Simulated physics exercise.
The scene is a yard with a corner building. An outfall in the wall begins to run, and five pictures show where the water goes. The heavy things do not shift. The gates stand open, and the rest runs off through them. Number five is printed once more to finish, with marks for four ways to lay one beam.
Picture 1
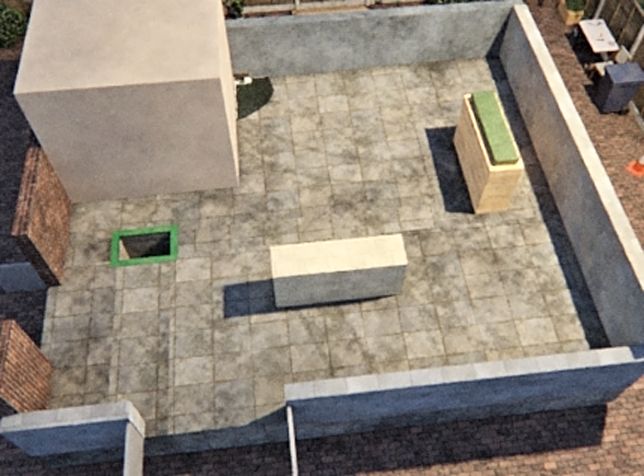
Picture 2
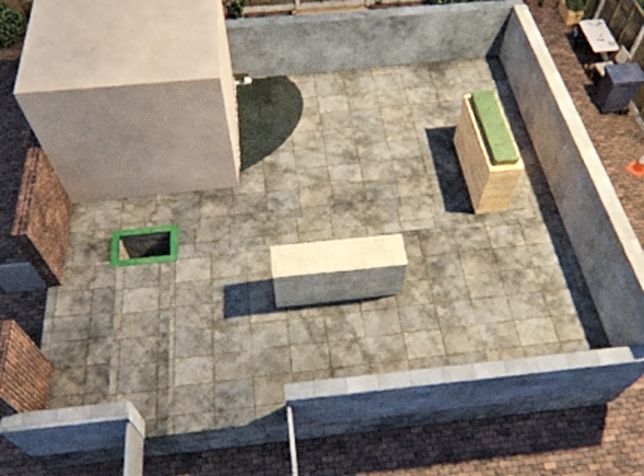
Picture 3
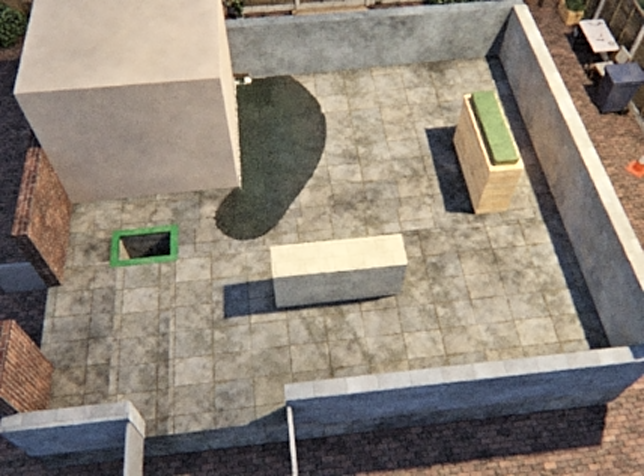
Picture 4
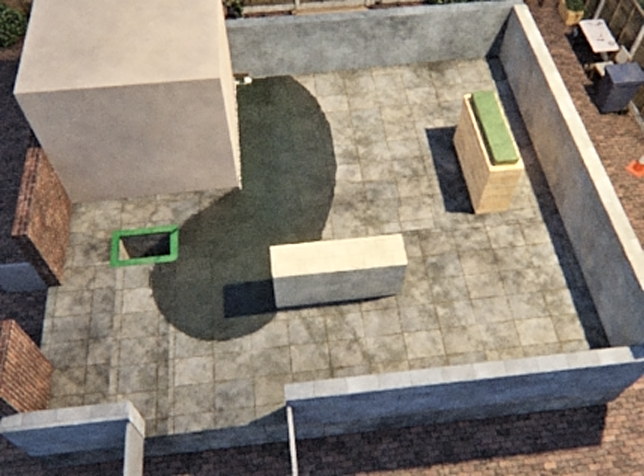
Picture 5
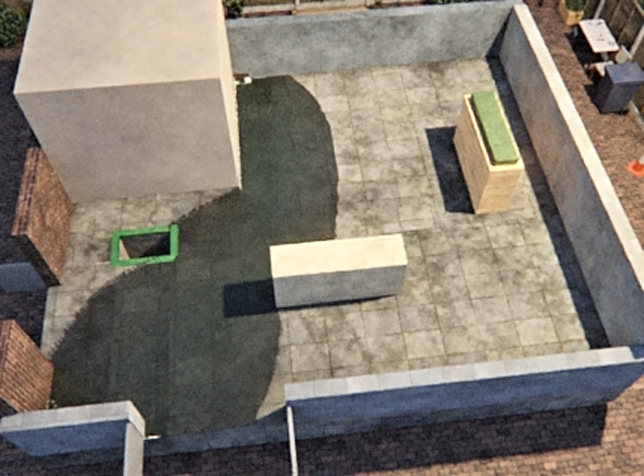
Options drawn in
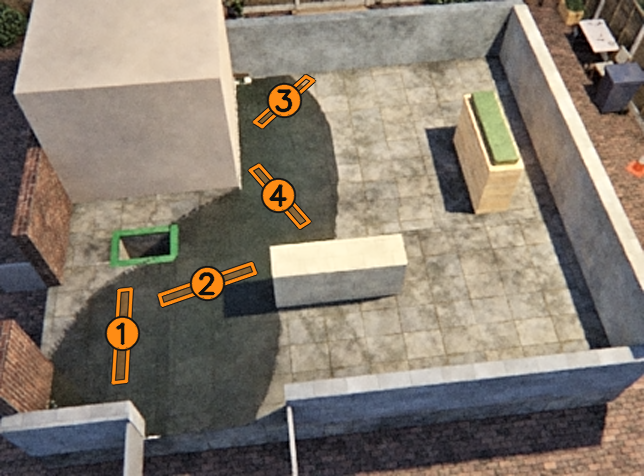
In a walled yard, dark water spreads from beside the corner building toward the lower left, reaching the green-edged drain.
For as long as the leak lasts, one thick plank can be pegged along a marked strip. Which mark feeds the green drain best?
I would pick position 2.
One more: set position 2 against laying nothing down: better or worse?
Position 2 is better.
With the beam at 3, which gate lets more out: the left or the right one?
The right gate.
In orange, 1 from (119, 382) to (125, 289); 2 from (161, 300) to (253, 268); 3 from (258, 124) to (309, 78); 4 from (254, 167) to (304, 224).
If 1 is chosen, about 4 % of the stream goes into the green drain, about 96 % out by the gates.
If 2 is chosen, about 12 % of the stream goes into the green drain, about 88 % out by the gates.
If 3 is chosen, about 2 % of the stream goes into the green drain, about 98 % out by the gates.
If 4 is chosen, about 2 % of the stream goes into the green drain, about 98 % out by the gates.
